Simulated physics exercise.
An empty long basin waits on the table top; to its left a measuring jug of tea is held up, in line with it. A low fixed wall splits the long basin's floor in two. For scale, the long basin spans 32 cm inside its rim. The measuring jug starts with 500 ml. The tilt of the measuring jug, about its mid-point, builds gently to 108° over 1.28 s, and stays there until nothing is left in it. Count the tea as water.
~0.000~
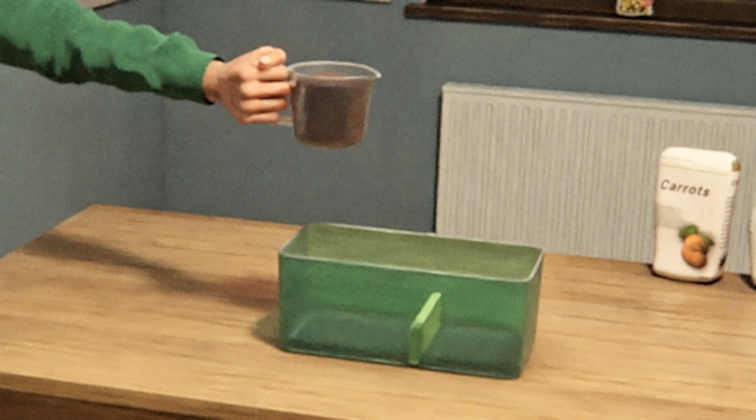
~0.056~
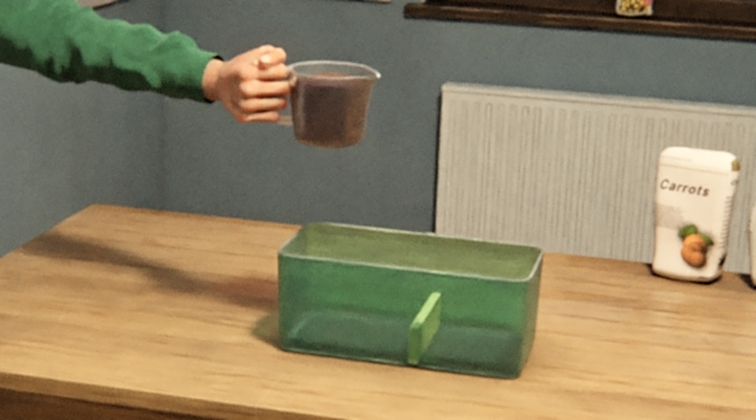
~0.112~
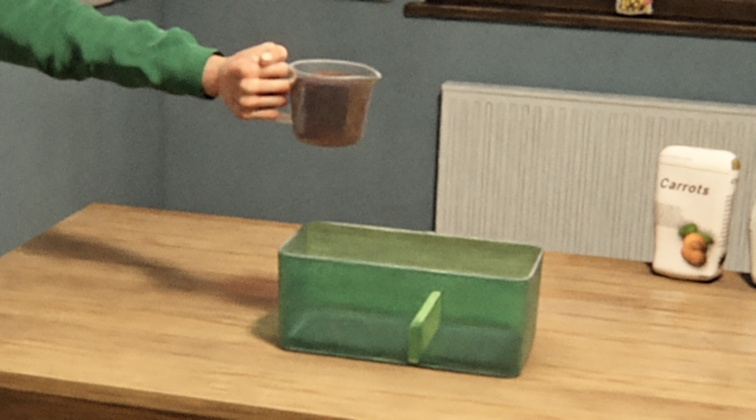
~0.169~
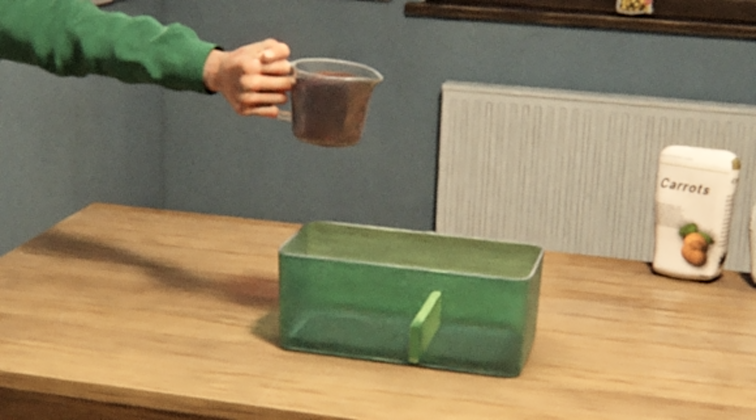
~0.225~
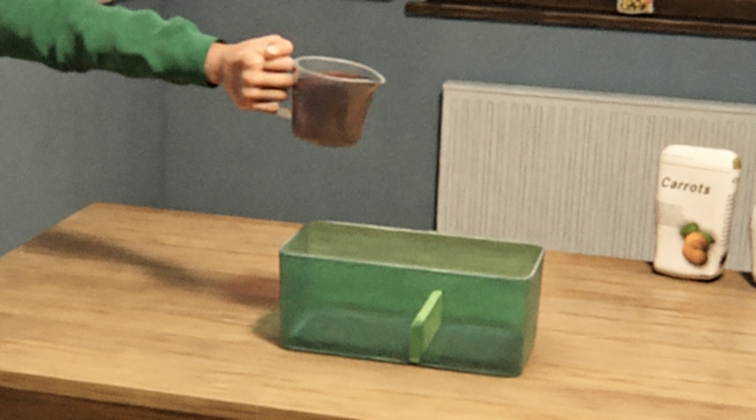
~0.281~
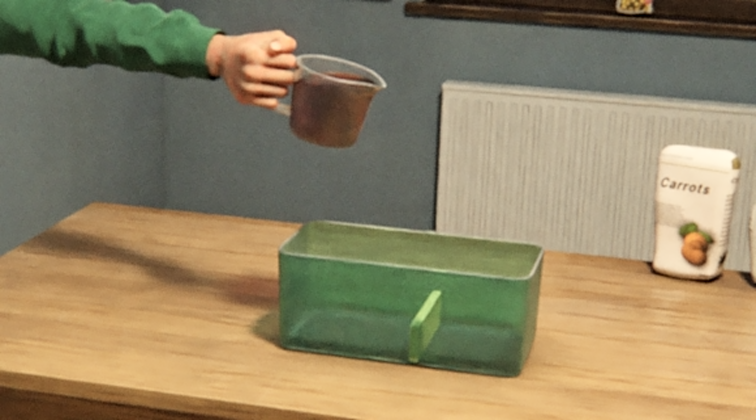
A hand in a green sleeve reaches in from the left, holding a clear measuring jug of dark reddish-brown liquid above a wooden table, seen from slightly above by a still camera. Below it sits an empty, see-through green basin with a small light-green piece at its front, with a white carrots package and pale radiator behind at right. The hand slowly tilts the jug slightly rightward.
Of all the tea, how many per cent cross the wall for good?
About 61 per cent.
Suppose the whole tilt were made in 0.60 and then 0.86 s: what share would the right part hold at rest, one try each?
In turn about 35 and 50 per cent.
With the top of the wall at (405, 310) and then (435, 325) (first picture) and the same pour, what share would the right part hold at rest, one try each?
First 85, then 50 per cent.
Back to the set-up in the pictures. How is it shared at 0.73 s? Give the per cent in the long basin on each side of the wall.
Some 2 per cent left and 7 right.
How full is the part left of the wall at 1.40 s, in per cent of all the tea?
Some 38 per cent.
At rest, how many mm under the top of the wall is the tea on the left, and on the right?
Left about 42 mm, right about 32 mm.
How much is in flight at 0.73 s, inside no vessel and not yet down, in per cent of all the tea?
Near 24 in a hundred.
By 0.73 s the tilt is 66° and 66 per cent is still to pour, 2 is left of the wall and 7 right of it.
By 1.06 s the tilt is 100° and 11 per cent is still to pour, 16 is left of the wall and 55 right of it.
By 1.40 s the tilt is 108° and 0 per cent is still to pour, 38 is left of the wall and 60 right of it.
By 1.78 s the tilt is 108° and 0 per cent is still to pour, 38 is left of the wall and 61 right of it.
At rest 38 per cent lies left of the wall, 61 right of it and 2 outside.
